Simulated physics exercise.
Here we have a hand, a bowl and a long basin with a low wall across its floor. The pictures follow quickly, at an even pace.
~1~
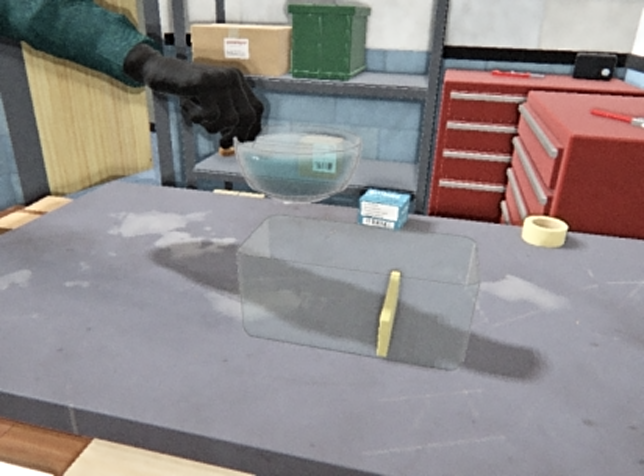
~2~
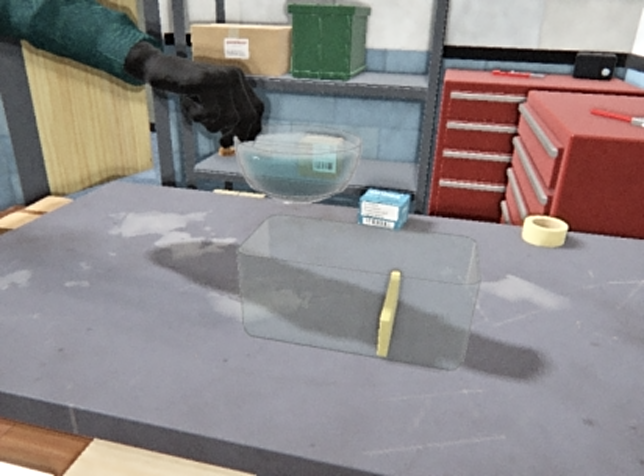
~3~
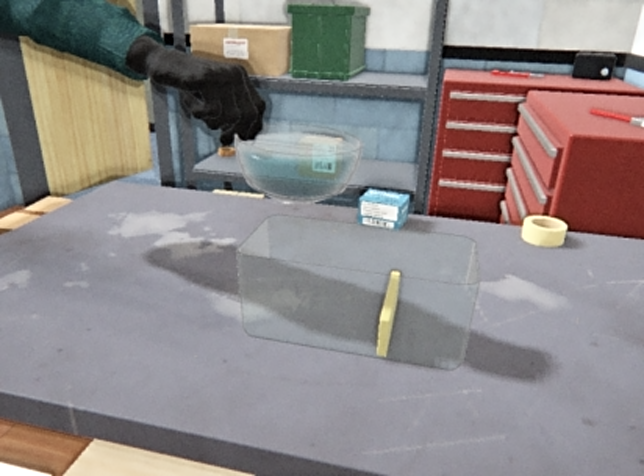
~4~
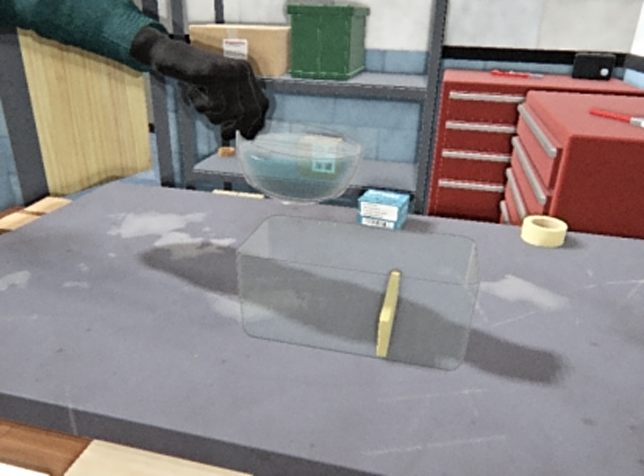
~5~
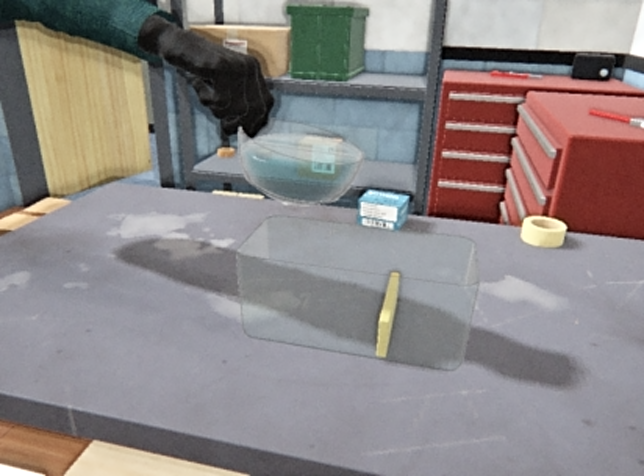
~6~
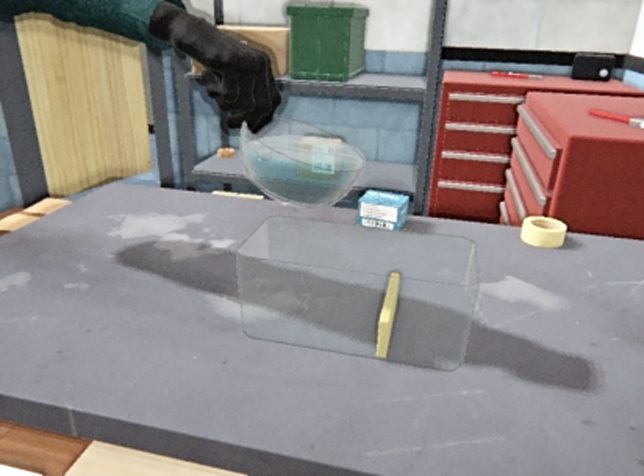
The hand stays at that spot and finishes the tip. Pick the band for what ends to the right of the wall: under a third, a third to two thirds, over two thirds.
It comes to between a third and two thirds.
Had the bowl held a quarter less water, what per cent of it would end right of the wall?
Near 30 %.
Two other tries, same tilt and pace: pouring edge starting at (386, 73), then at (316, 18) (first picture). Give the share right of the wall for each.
Roughly 70 per cent, and 25 per cent.
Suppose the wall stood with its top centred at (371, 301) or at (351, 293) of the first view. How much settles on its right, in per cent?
First some 70, then 85 per cent.
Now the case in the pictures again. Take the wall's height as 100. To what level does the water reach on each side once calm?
Left about 30, right about 50.
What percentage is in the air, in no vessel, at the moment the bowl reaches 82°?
Close to 25 per cent.
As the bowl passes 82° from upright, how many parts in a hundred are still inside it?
About 25 per cent.
A moment on, the bowl is tipped on its side and 23 per cent is still to pour, 15 is left of the wall and 36 right of it.
Next, the bowl is tipped right over and 0 per cent is still to pour, 54 is left of the wall and 45 right of it.
Then the bowl is tipped right over and 0 per cent is still to pour, 55 is left of the wall and 45 right of it.
Later the bowl is tipped right over and 0 per cent is still to pour, 55 is left of the wall and 45 right of it.
In the end 55 per cent lies left of the wall, 45 right of it and 1 outside.
